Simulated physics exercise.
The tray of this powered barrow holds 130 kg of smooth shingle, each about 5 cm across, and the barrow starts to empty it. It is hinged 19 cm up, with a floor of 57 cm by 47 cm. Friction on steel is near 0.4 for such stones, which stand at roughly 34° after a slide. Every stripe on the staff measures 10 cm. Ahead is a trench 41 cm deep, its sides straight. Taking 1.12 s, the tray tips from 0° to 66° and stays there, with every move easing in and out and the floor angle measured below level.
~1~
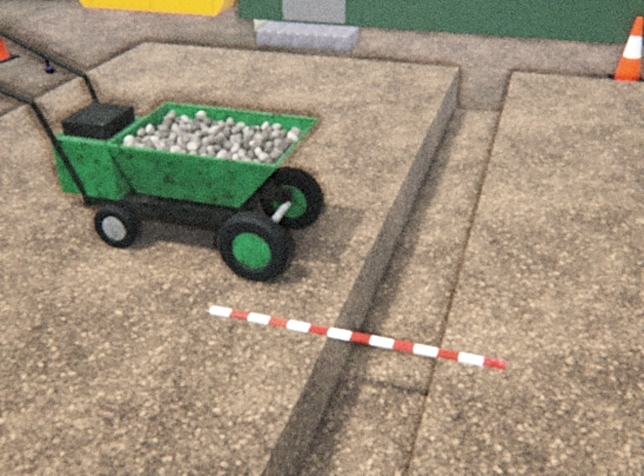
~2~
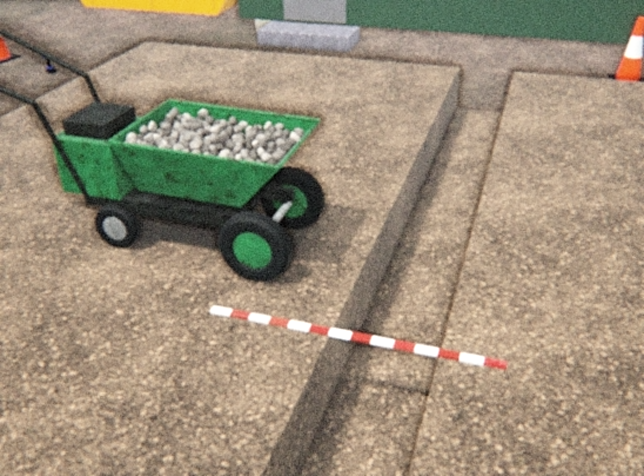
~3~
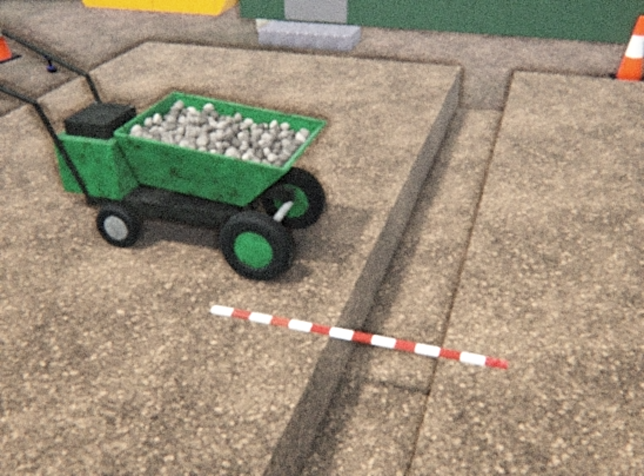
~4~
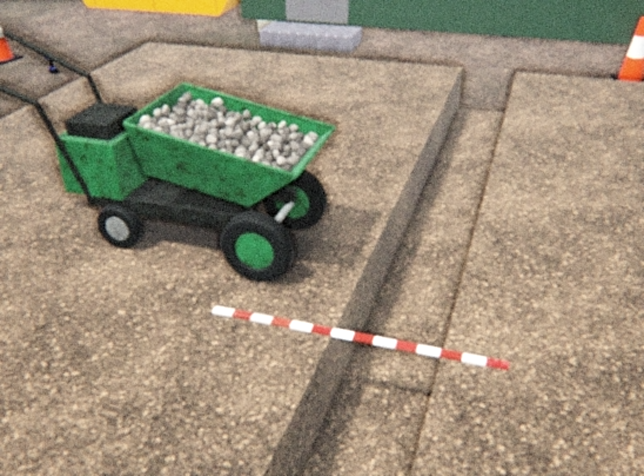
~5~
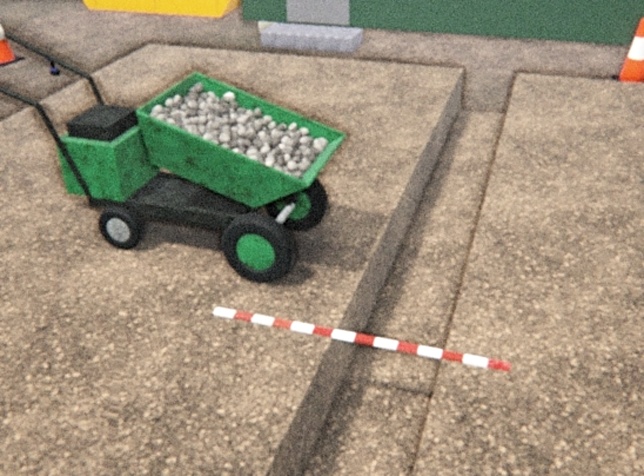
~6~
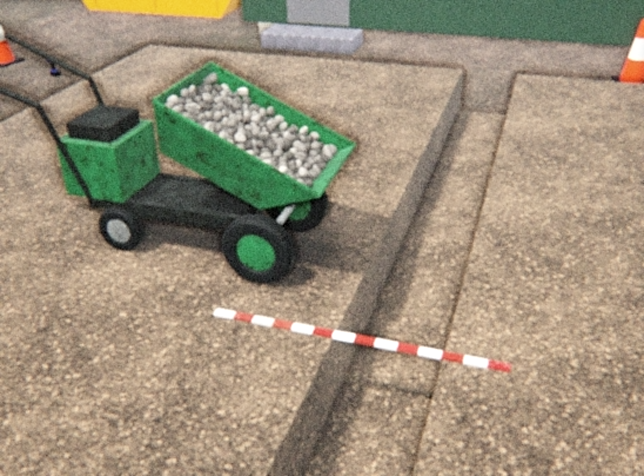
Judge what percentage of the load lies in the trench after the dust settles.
About 100 %.
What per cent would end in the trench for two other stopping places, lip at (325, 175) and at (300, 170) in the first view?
60 %, then 90 %.
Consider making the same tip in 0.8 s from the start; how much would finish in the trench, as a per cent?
It'd be some 95 per cent.
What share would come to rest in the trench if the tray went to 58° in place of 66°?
Expect roughly 95 per cent.
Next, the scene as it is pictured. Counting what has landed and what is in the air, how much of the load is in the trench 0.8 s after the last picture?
By that moment, roughly 45 per cent of the load.
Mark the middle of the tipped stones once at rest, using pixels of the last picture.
Near (420, 331).
Then, 0.4 s after the last picture the floor is at 56°, 100 % in the tray; the foremost stones are at (362, 207).
Then, 0.8 s after the last picture the floor is at 66°, 56 % in the tray, 44 % in the trench; the foremost stones are at (448, 322).
Then, 1.1 s after the last picture the floor is at 66°, 20 % in the tray, 79 % in the trench; the foremost stones are at (485, 307).
Then, 3.0 s after the last picture the floor is at 66°, 0 % in the tray, 100 % in the trench; the foremost stones are at (513, 293).
